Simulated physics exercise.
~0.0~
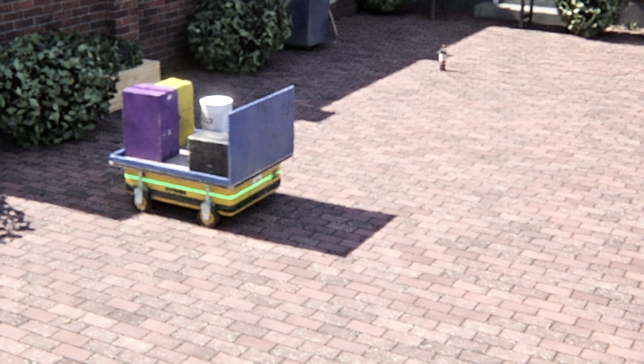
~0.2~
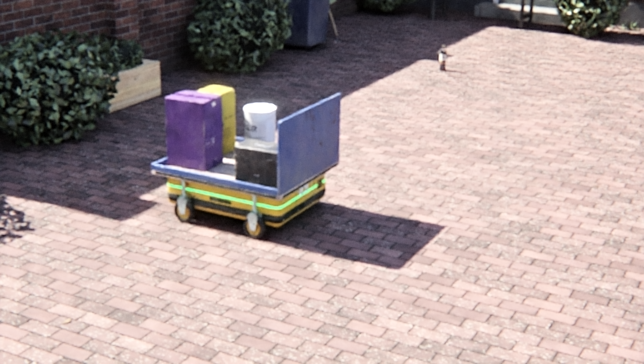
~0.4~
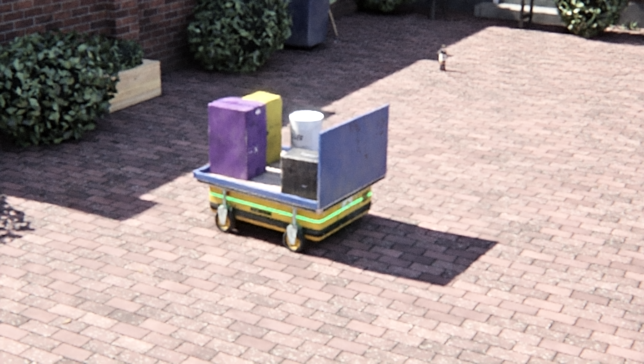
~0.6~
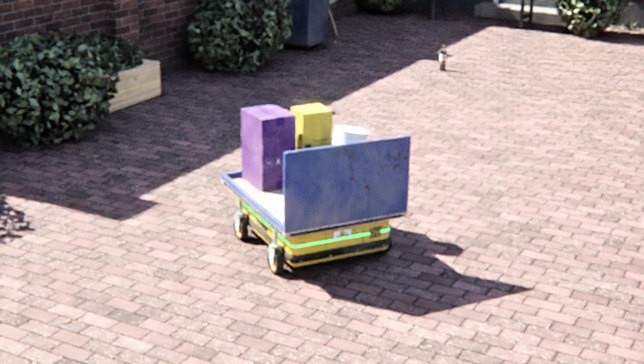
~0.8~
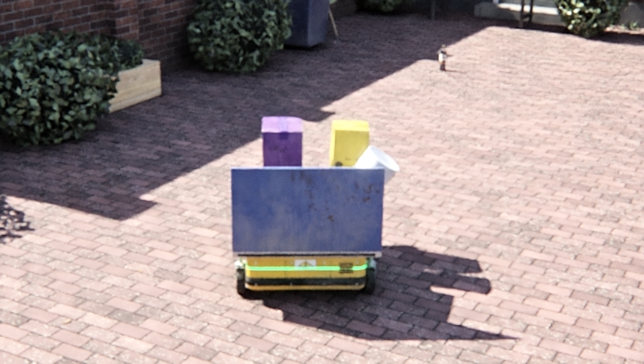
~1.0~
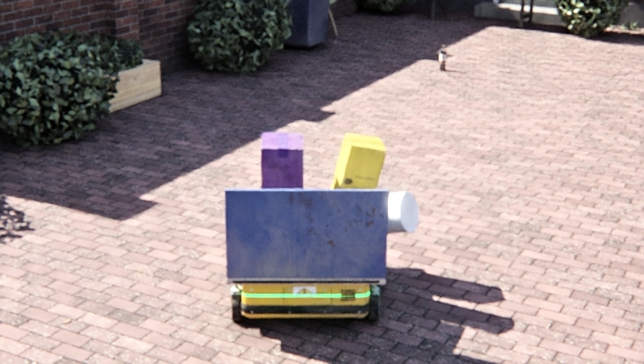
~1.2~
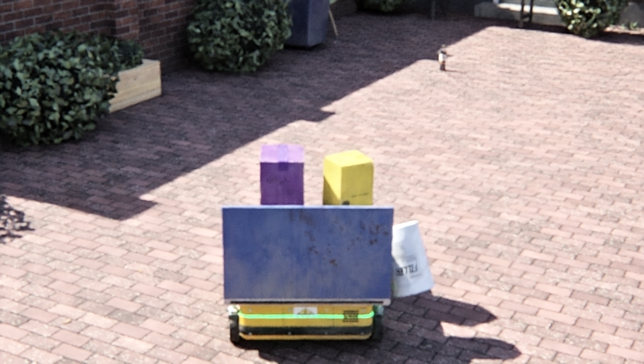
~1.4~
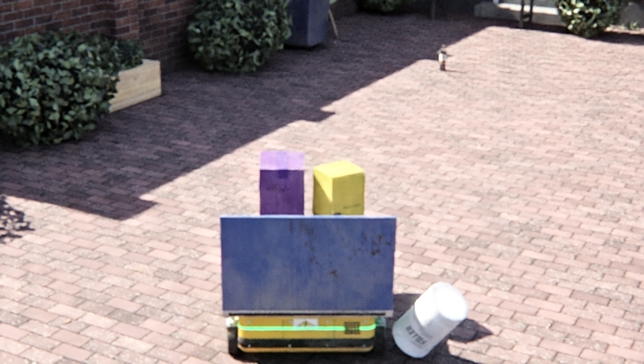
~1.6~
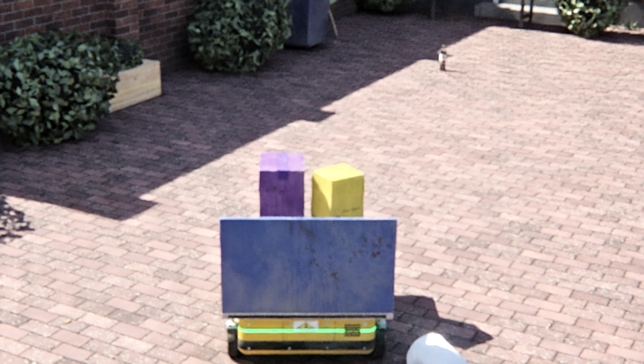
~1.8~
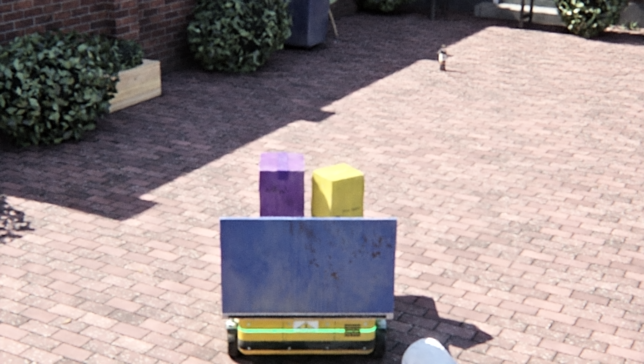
At first, a low cart with a tall blue board at its leading end rolls rightward across a sunlit brick courtyard, carrying a purple box, a yellow box, a black toolbox and a white pail. It then swings around toward the viewer, and the board hides the toolbox. As it turns, the pail leans and tips over the cart's side, while the yellow box shifts and tilts. The pail tumbles upside down to the bricks as the yellow box settles upright nearer the purple one. The cart stops with both boxes standing, and the pail lies on its side at the bottom edge of the view.
